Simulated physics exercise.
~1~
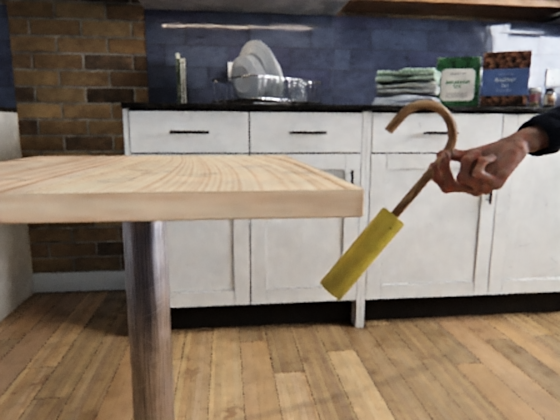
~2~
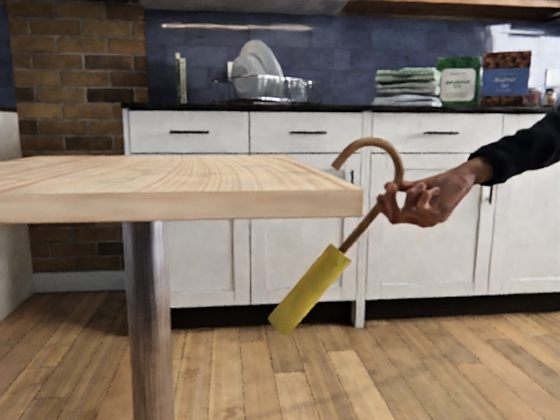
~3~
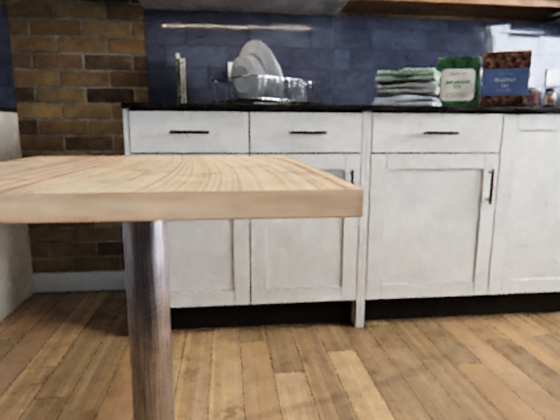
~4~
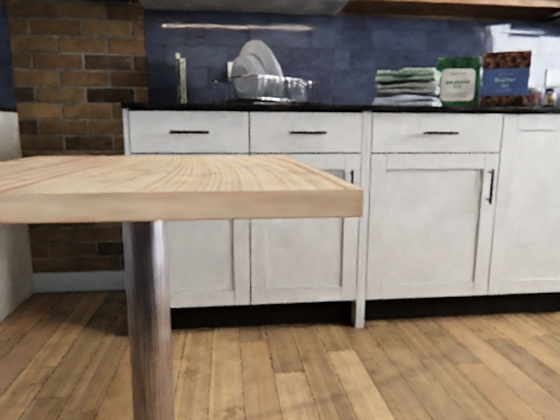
A hand in a dark sleeve reaches in from the right of a kitchen, holding a yellow umbrella with a curved brown handle beside the end of a pale wooden table. The view is still and level with the tabletop, with white cabinets, a dish rack and folded towels behind, and a brick wall at left. The hand carries the umbrella left and down, bringing its hook to the table's edge. The fingers open at the handle. Then the umbrella slips off and drops out of view, and the hand is gone, leaving the table unmoved and bare.
